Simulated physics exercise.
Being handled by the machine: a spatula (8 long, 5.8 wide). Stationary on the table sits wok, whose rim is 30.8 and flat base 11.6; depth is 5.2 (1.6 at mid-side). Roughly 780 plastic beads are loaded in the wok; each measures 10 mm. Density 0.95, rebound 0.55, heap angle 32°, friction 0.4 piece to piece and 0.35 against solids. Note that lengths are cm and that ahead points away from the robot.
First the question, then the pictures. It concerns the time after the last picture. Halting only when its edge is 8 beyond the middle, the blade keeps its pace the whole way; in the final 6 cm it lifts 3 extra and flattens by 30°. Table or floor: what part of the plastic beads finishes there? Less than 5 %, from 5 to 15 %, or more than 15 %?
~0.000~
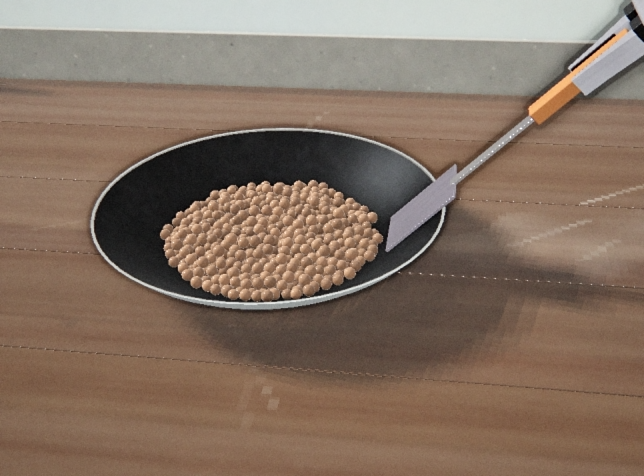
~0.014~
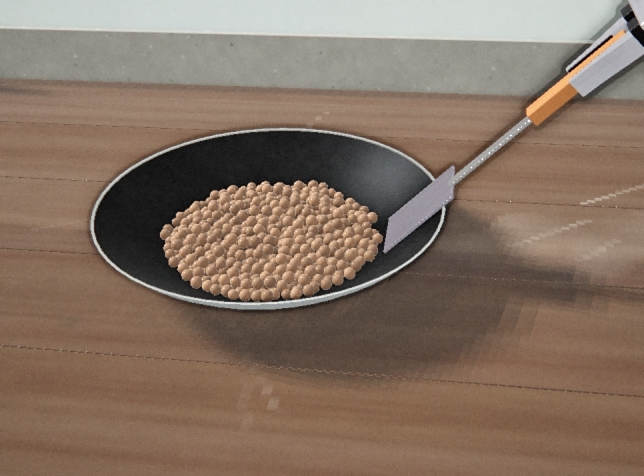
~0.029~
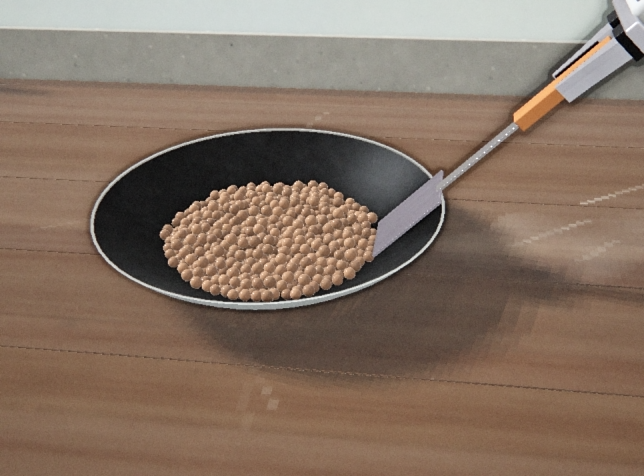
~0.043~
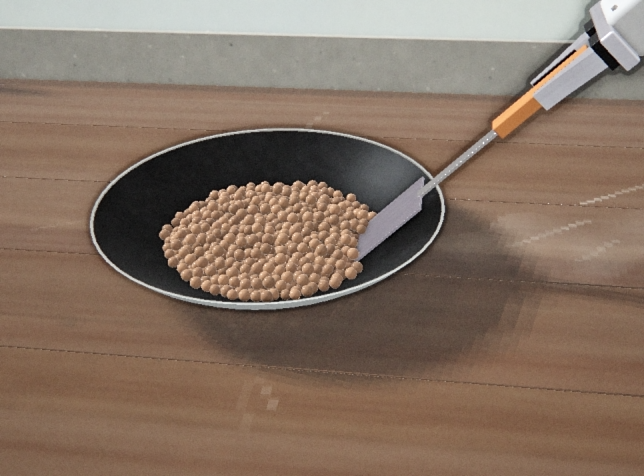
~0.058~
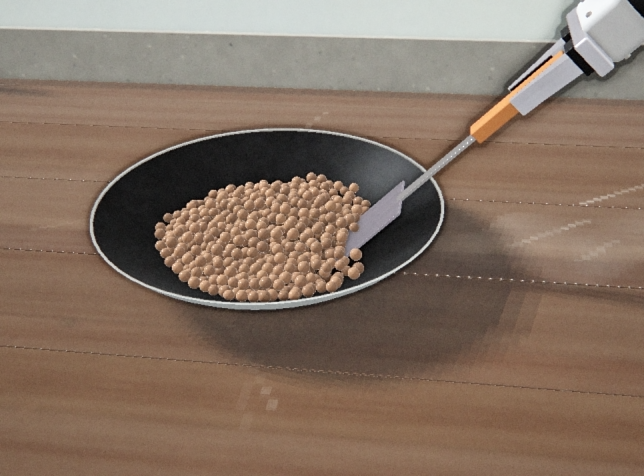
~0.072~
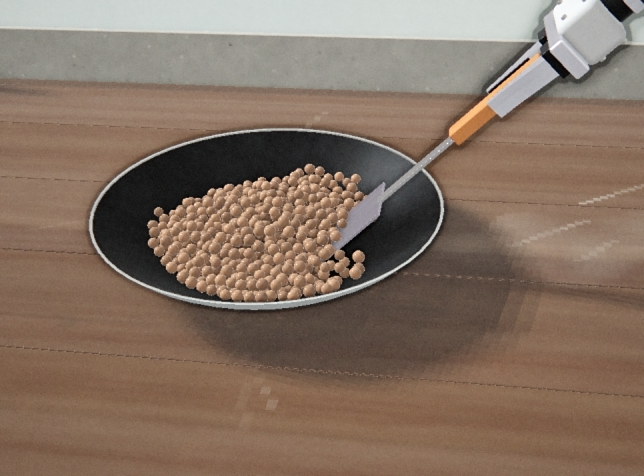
From 5 to 15 %.
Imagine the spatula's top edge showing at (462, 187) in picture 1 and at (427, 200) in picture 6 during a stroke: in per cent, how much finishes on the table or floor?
Around 0 per cent finishes on the table or floor.
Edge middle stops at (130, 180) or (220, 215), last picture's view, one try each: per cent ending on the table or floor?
First try about 25 percent, second about 0 percent.
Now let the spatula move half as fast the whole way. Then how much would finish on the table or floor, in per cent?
0 per cent, roughly.
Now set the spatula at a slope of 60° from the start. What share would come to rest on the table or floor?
It would come to roughly 10 percent.
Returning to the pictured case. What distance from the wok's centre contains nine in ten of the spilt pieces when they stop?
That's near 55 cm.
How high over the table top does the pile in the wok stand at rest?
About 6.0 centimetres.
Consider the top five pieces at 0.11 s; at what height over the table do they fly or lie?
About 6 cm.
By 0.11 s, sloping 46°, highest piece 6 above the table; 775 in the wok.
By 0.14 s, sloping 38°, highest piece 7 above the table; 775 in the wok.
By 0.36 s, sloping 16°, highest piece 7 above the table; 699 in the wok, 57 on the table or floor, 19 on the blade or in flight.
By 1.41 s, sloping 16°, highest piece 6 above the table; 698 in the wok, 77 on the table or floor.
Final count, 698 in the wok, 77 on the table or floor. That is 10 % on the table or floor.
